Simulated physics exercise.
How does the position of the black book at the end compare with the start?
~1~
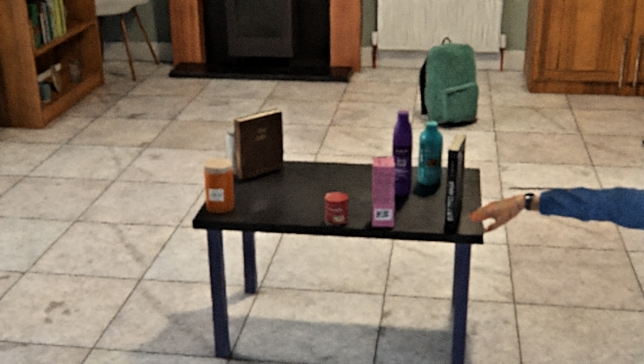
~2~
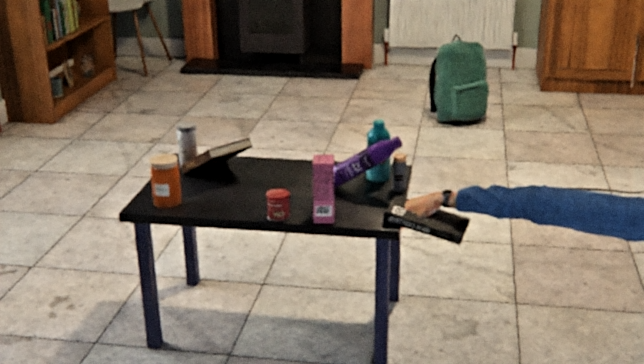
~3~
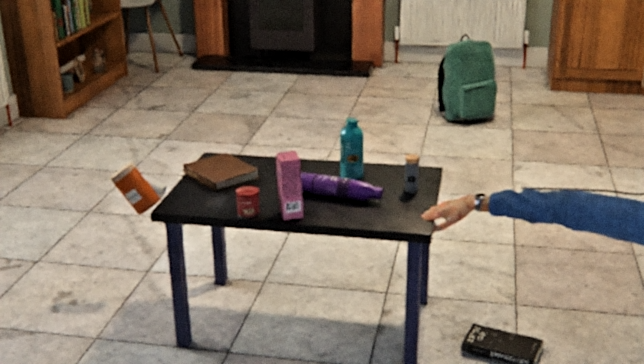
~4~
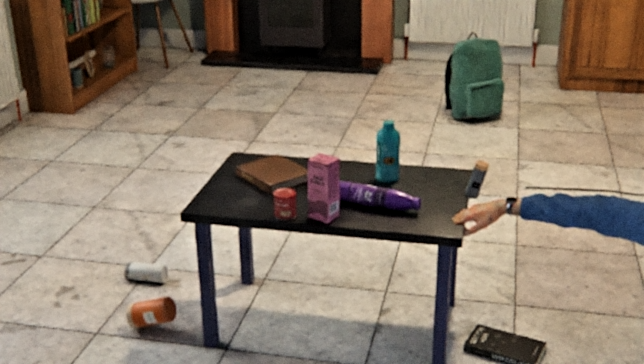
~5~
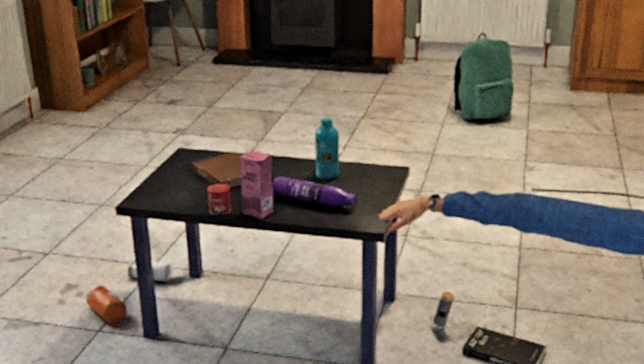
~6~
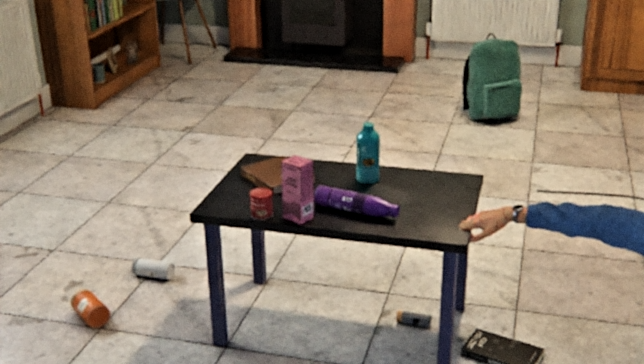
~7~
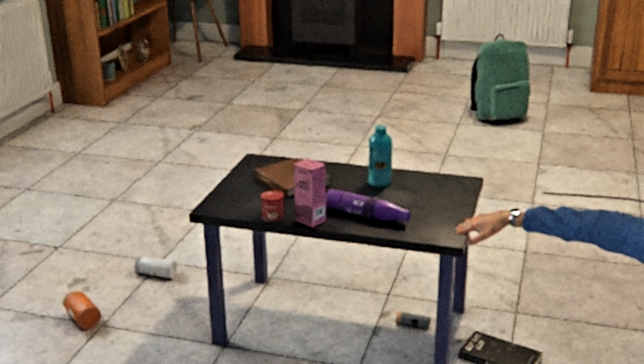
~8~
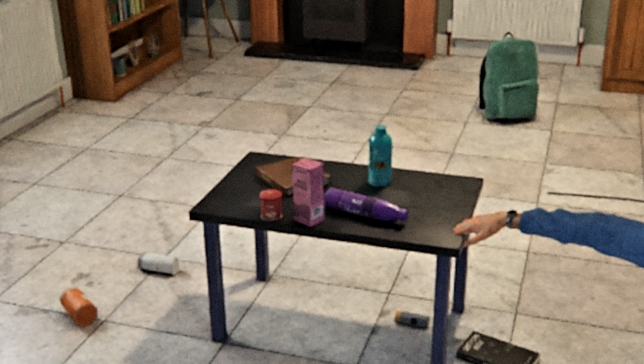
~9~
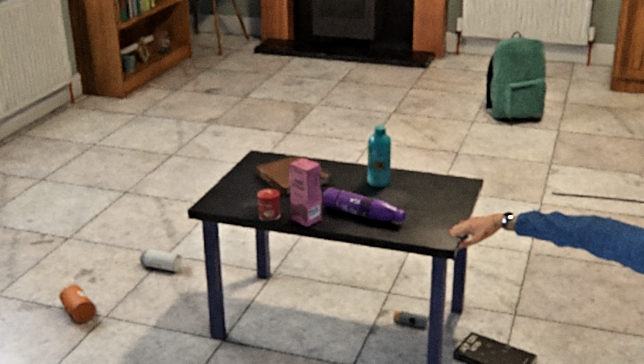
At the start the black book stands upright on the right side of the table. At the end it lies on its side on the floor.
A hand jerks the black table sideways, and four items end up on the floor.
